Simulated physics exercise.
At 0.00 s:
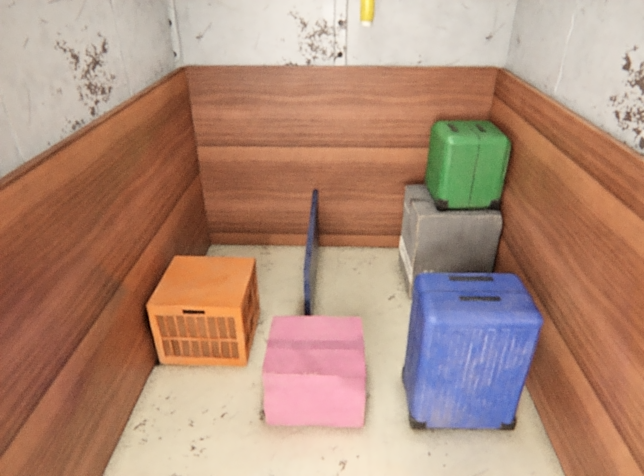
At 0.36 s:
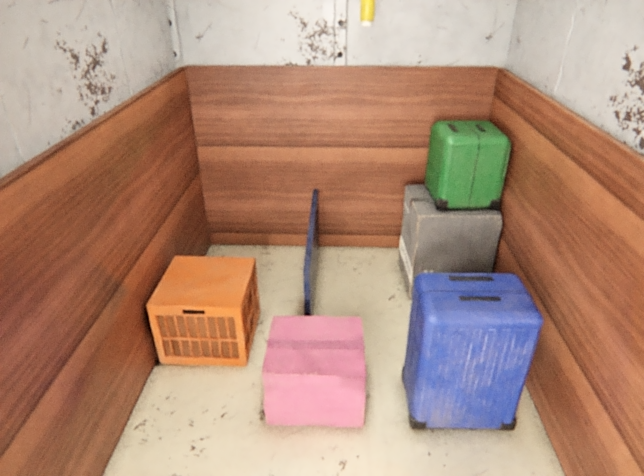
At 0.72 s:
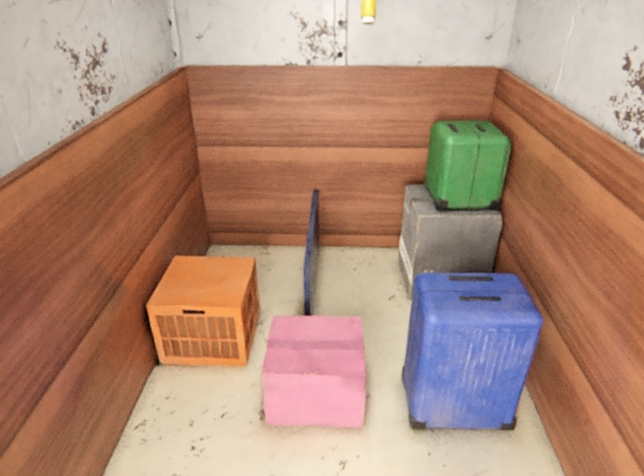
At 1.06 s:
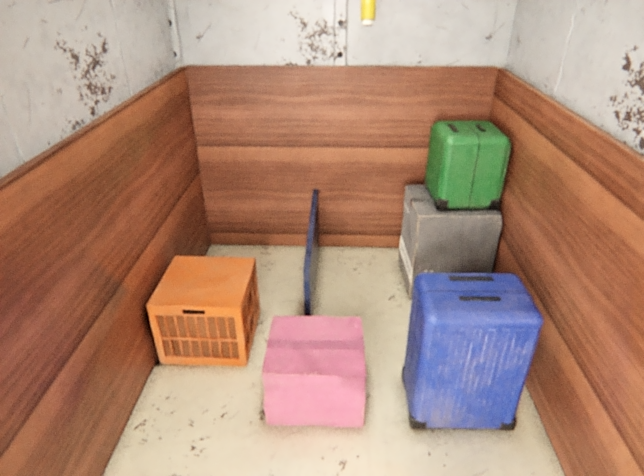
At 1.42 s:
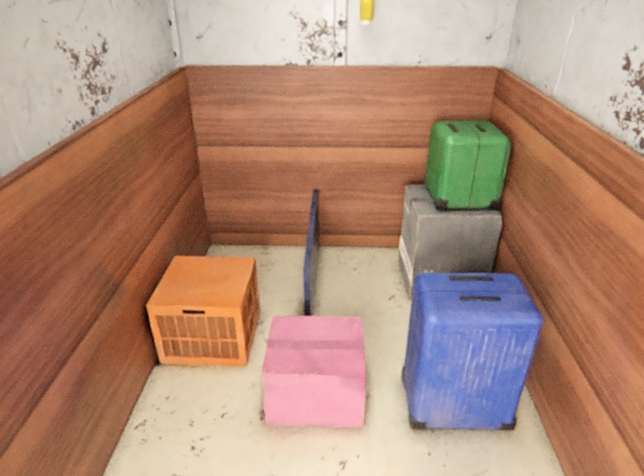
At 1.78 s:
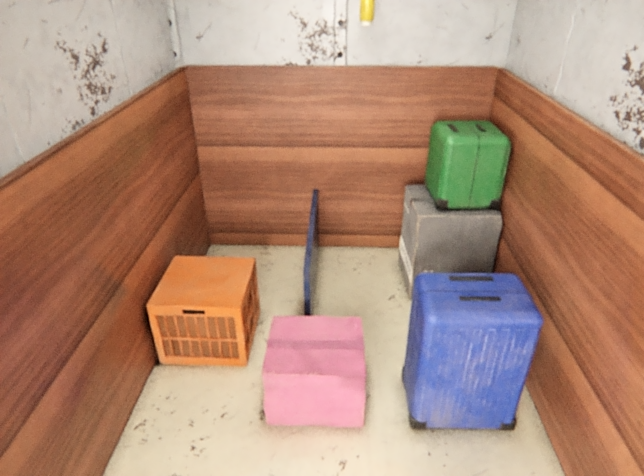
A large blue case stands at the right in the wood-panelled load bay of a van, seen from behind and slightly above, facing forwards. A pink box sits near the centre, an orange chest at the left, a thin dark blue upright panel behind, and a green case on a grey box at the back right. Nothing visibly moves, and the camera stays still.
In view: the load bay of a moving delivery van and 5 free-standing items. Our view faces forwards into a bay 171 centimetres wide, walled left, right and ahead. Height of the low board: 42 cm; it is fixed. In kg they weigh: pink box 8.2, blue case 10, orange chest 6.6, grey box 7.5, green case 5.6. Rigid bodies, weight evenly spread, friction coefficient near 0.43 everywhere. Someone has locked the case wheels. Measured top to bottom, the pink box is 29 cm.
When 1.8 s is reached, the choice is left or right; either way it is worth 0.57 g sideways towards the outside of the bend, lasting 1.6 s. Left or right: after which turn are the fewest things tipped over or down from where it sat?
The left-hand turn.
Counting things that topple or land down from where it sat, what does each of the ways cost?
If it goes left, 0; if it goes right, 1.
Turning left. At 2.38 s, load feels 0.57 g right; blue case moved 9 cm near (488, 352); pink box moved 9 cm near (337, 369); orange chest moved 9 cm.
After 2.58 s, load feels 0.57 g right; pink box moved 22 cm near (367, 370); blue case moved 13 cm near (498, 352); orange chest moved 22 cm.
In the end (3.9 s), not toppled but over 15 cm from the start, pink box and orange chest; the other 3 under 15 cm from the start. In the last view, pink box near (391, 370), blue case near (498, 352).
Turning right instead, green case tipped over or down from where it sat, 1 of 5 in all.
